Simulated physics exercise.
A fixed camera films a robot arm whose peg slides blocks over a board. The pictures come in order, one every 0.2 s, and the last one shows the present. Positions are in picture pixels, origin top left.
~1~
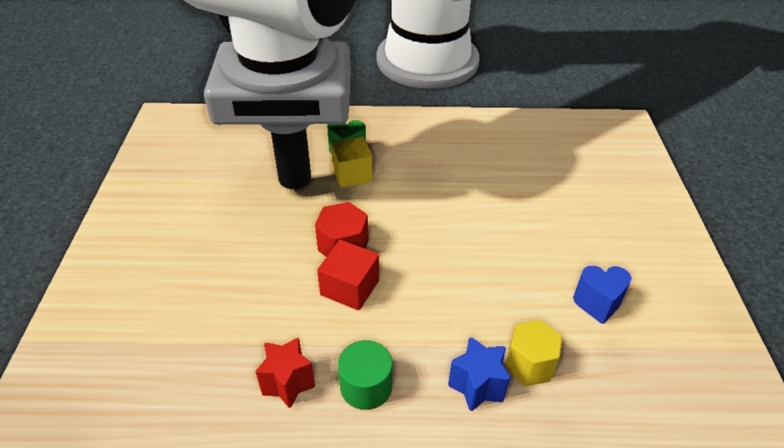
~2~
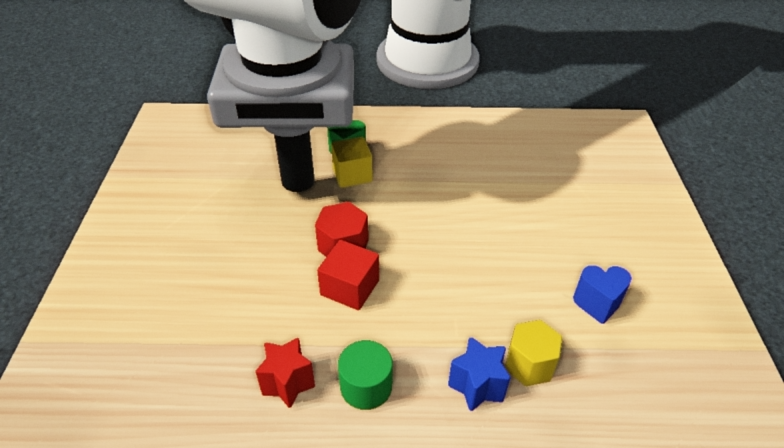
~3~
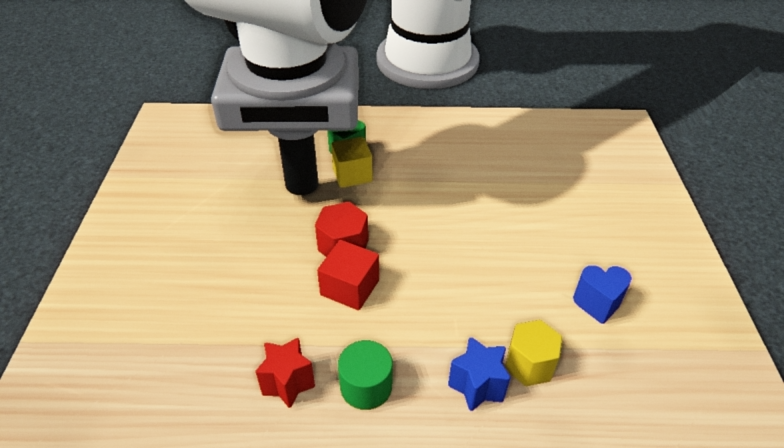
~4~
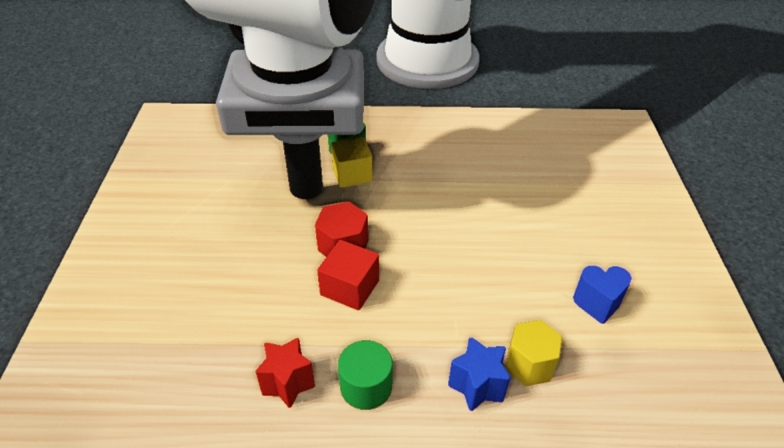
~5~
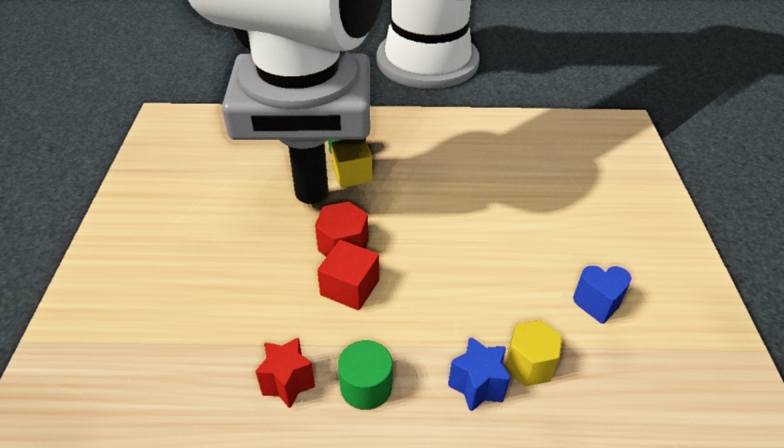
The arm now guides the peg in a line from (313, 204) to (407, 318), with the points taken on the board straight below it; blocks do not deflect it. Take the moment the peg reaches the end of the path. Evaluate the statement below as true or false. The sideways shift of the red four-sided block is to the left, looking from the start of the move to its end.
That is false.
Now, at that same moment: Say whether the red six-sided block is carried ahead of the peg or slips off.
My guess is it keeps its place ahead of the peg.
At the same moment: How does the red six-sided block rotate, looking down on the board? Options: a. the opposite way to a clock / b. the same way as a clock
The answer is a.
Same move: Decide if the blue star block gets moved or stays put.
That block stands still.
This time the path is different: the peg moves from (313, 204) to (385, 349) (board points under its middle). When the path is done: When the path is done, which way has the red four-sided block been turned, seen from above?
From above, clockwise.
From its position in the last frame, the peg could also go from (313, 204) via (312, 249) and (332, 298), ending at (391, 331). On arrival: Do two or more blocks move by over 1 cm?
Yes - that is the case.
The first path, step by step. One third of the way, peg at (341, 228); red six-sided block at (360, 240); red four-sided block at (359, 286), turned 15° clockwise.
Two thirds of the way, peg at (372, 266); red six-sided block at (402, 277), turned 20° anticlockwise; red four-sided block at (376, 314), turned 85° clockwise.
At the end, peg at (408, 308); red six-sided block at (449, 318), turned 35° anticlockwise; red four-sided block at (385, 331), turned 110° clockwise; yellow four-sided block unmoved; green circle at (359, 376); blue star block unmoved.
